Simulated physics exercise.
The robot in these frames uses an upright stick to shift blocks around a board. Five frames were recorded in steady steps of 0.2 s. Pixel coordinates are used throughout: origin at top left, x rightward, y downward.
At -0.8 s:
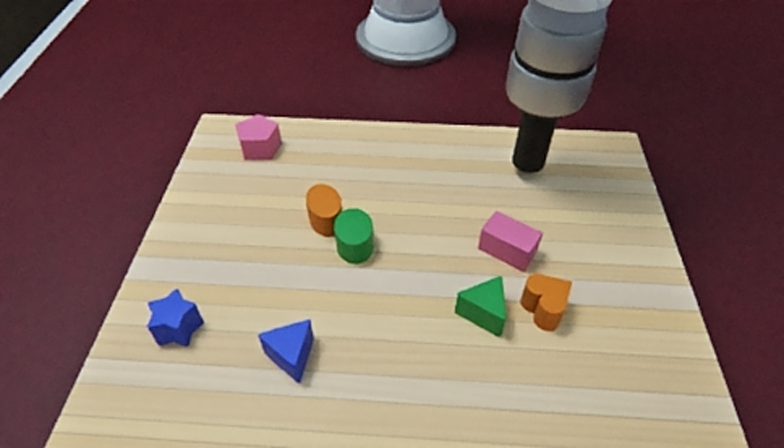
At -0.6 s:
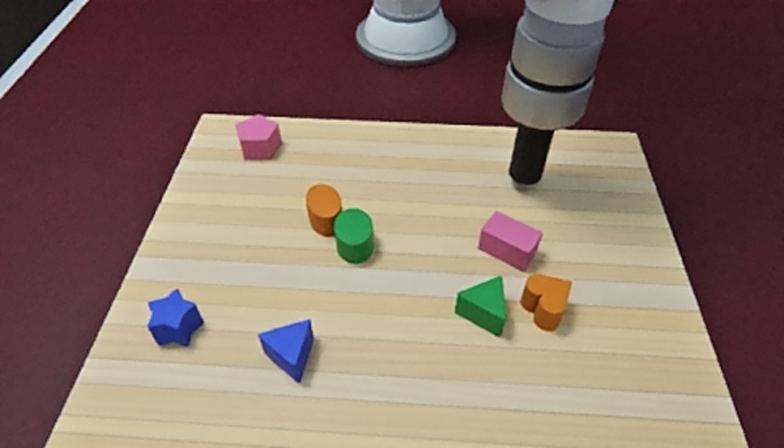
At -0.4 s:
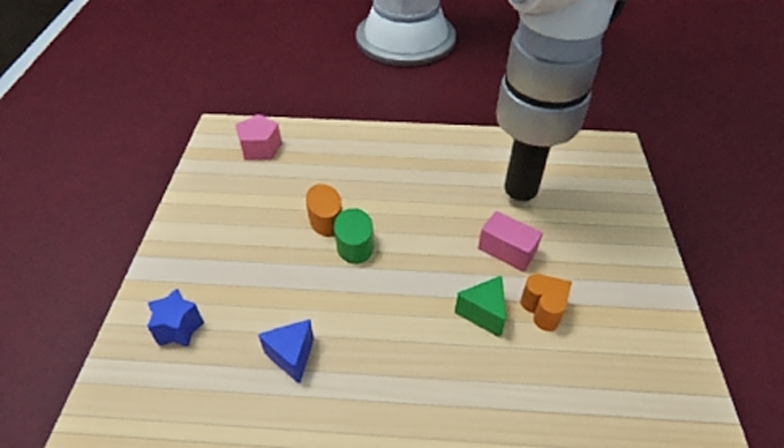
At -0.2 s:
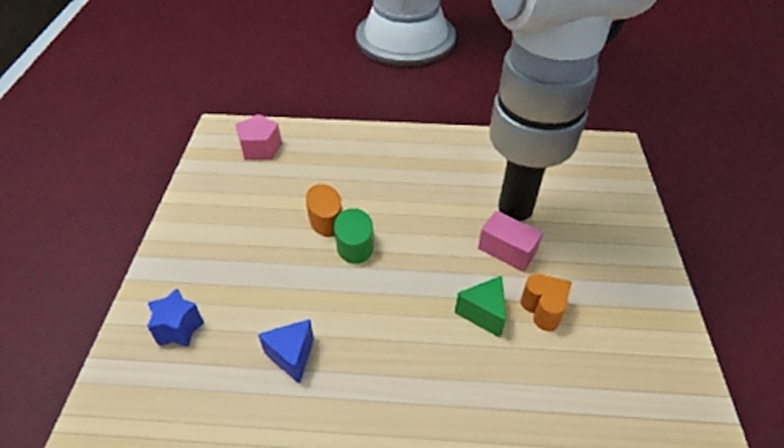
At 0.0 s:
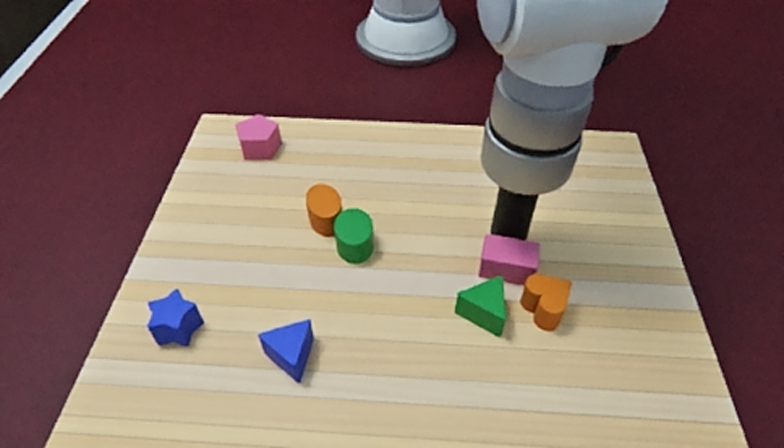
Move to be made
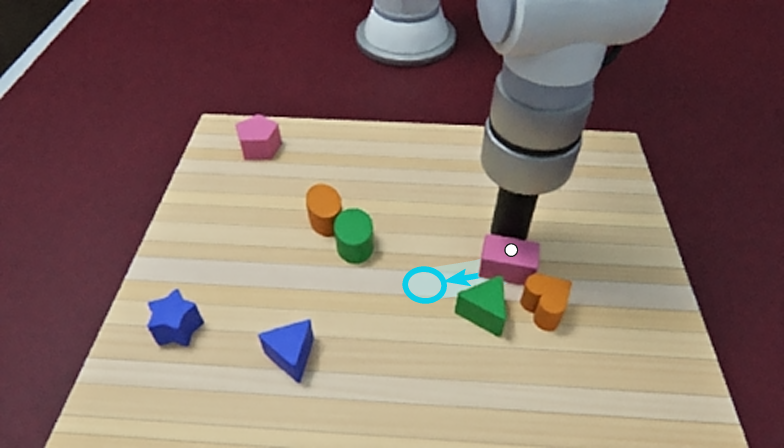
A robot's black stick moved down the board to the pink block and nudged it slightly closer to the green triangle and orange heart, while the other blocks stayed still.
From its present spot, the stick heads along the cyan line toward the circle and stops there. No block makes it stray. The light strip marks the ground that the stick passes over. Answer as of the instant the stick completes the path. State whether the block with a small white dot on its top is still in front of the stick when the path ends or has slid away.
The block gets away.
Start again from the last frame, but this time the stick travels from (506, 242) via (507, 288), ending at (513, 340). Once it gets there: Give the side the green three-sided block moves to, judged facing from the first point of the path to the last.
Towards the right-hand side.
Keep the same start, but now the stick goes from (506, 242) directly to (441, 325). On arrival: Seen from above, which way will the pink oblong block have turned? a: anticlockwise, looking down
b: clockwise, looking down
a
The line goes from (506, 242) through (497, 269) and (462, 278) to (425, 285); the dot is on the pink oblong block.
On the path given first. One third of the way, stick at (498, 259); green three-sided block at (486, 315), turned 25° clockwise; pink oblong block at (509, 280), turned 30° anticlockwise; orange heart block at (557, 304), turned 20° anticlockwise.
Two thirds of the way, stick at (464, 269); green three-sided block at (486, 320), turned 30° clockwise; pink oblong block at (508, 283), turned 35° anticlockwise; orange heart block at (557, 304), turned 20° anticlockwise.
At the end, stick at (425, 275); green elliptical block unmoved; green three-sided block at (486, 320), turned 30° clockwise; pink oblong block at (508, 283), turned 35° anticlockwise; orange heart block at (557, 304), turned 20° anticlockwise.
